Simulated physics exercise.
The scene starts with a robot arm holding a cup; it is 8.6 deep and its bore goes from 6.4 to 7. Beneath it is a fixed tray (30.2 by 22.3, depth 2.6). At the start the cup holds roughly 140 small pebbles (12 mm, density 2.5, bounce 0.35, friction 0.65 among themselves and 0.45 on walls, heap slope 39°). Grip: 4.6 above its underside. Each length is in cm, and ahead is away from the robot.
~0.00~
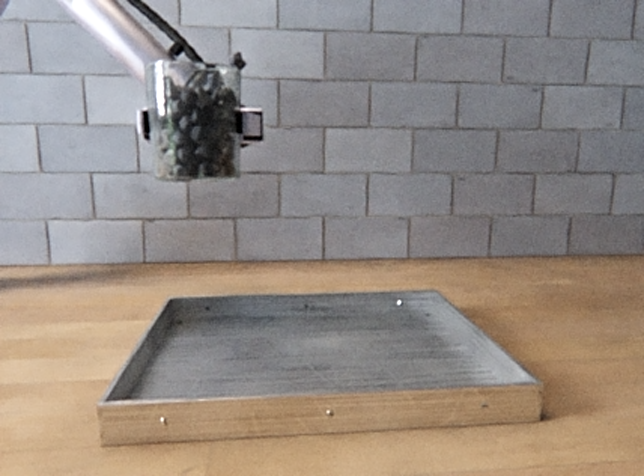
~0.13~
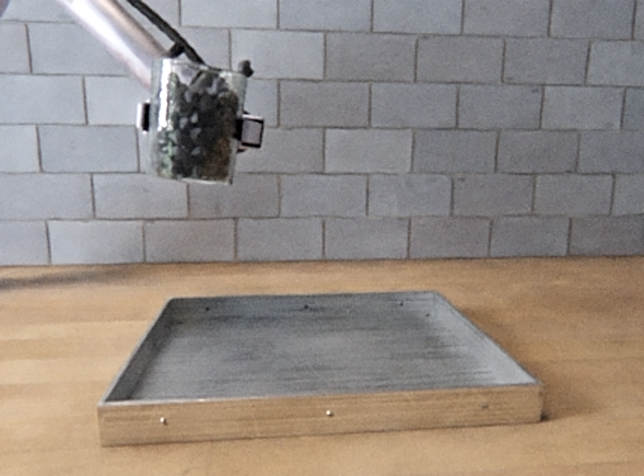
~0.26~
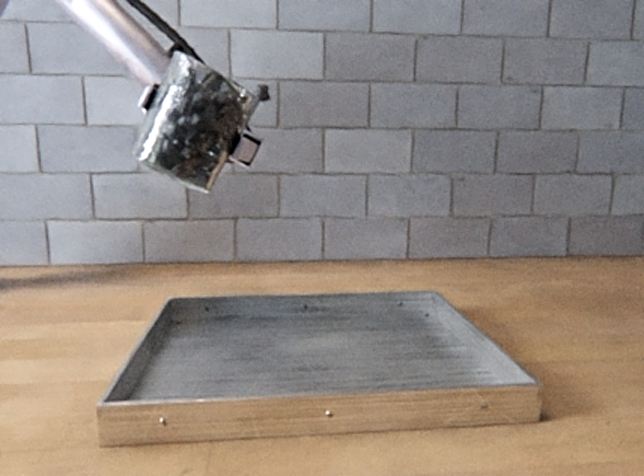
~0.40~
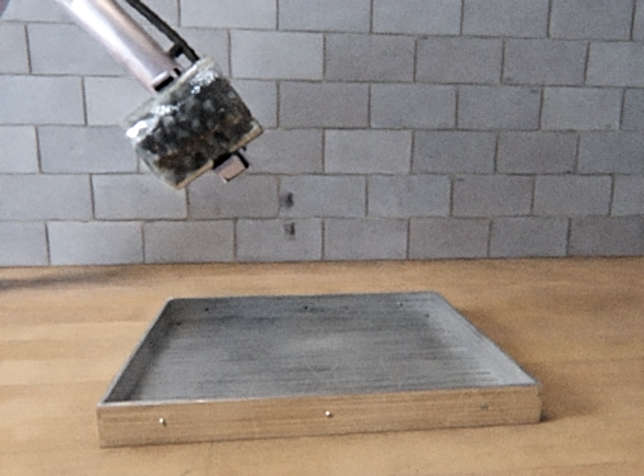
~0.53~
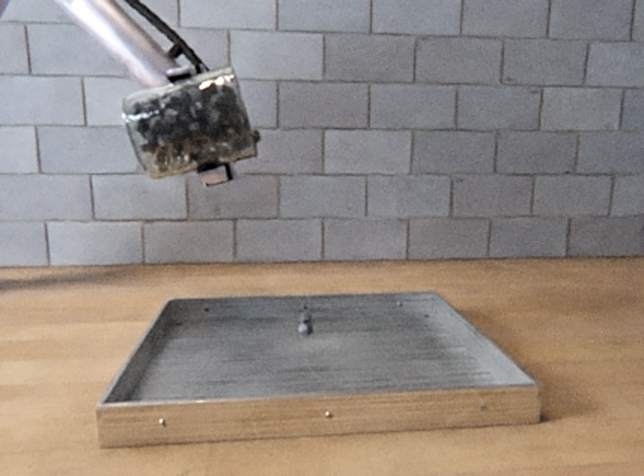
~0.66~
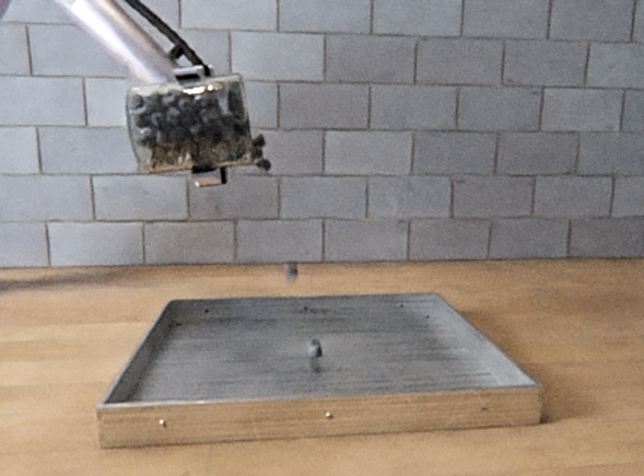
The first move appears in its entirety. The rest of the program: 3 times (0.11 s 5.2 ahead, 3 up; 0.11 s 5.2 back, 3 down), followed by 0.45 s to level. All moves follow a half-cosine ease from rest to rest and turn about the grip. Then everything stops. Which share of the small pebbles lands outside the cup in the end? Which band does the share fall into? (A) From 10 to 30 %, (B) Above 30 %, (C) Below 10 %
The answer is B.
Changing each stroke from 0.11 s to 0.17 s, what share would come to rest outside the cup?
Roughly 90 percent would.
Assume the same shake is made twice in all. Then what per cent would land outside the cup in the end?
Roughly 100 percent.
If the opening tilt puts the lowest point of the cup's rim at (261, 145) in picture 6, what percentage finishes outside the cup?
95 percent or so.
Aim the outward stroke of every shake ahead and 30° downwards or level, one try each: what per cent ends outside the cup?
It comes to around 65 per cent on the first try and around 95 per cent on the second.
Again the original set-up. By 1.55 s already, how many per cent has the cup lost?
Roughly 100 per cent by then.
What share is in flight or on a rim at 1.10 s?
Roughly 2 percent.
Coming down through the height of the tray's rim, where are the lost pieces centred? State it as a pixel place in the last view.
Look at roughly (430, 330) in the last picture.
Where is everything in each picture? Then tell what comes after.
The first frame shows cup middle at (196, 127), level; upper third of the load around (200, 102), from x 160 to 240, top at y 60; 135 in the cup.
The second frame shows cup middle at (196, 127), tilted 8° forward; upper third of the load around (198, 104), from x 160 to 245, top at y 70.
The third frame shows cup middle at (194, 127), tilted 29° forward; upper third of the load around (197, 106), from x 145 to 265, top at y 80.
The fourth frame shows cup middle at (192, 126), tilted 54° forward; upper third of the load around (196, 109), from x 135 to 290, top at y 85; 133 in the cup, 2 in flight or on a rim.
The fifth frame shows cup middle at (192, 125), tilted 75° forward; upper third of the load around (190, 109), from x 140 to 305, top at y 95; 133 in the cup, 2 in the tray.
The sixth frame shows cup middle at (192, 126), tilted 83° forward; upper third of the load around (176, 112), from x 140 to 315, top at y 95; 132 in the cup, 2 in the tray, 1 in flight or on a rim.
By 1.10 s, tilted 83° forward, highest piece 9 above the table; 125 in the tray, 7 on the table or floor, 3 in flight or on a rim.
By 1.55 s, tilted 41° forward, highest piece 3 above the table; 124 in the tray, 11 on the table or floor.
By 1.97 s, level, highest piece 3 above the table; 124 in the tray, 11 on the table or floor.
By 3.02 s, level, highest piece 3 above the table; 124 in the tray, 11 on the table or floor.
Final count, 124 in the tray, 11 on the table or floor. That is 100 % outside the cup.
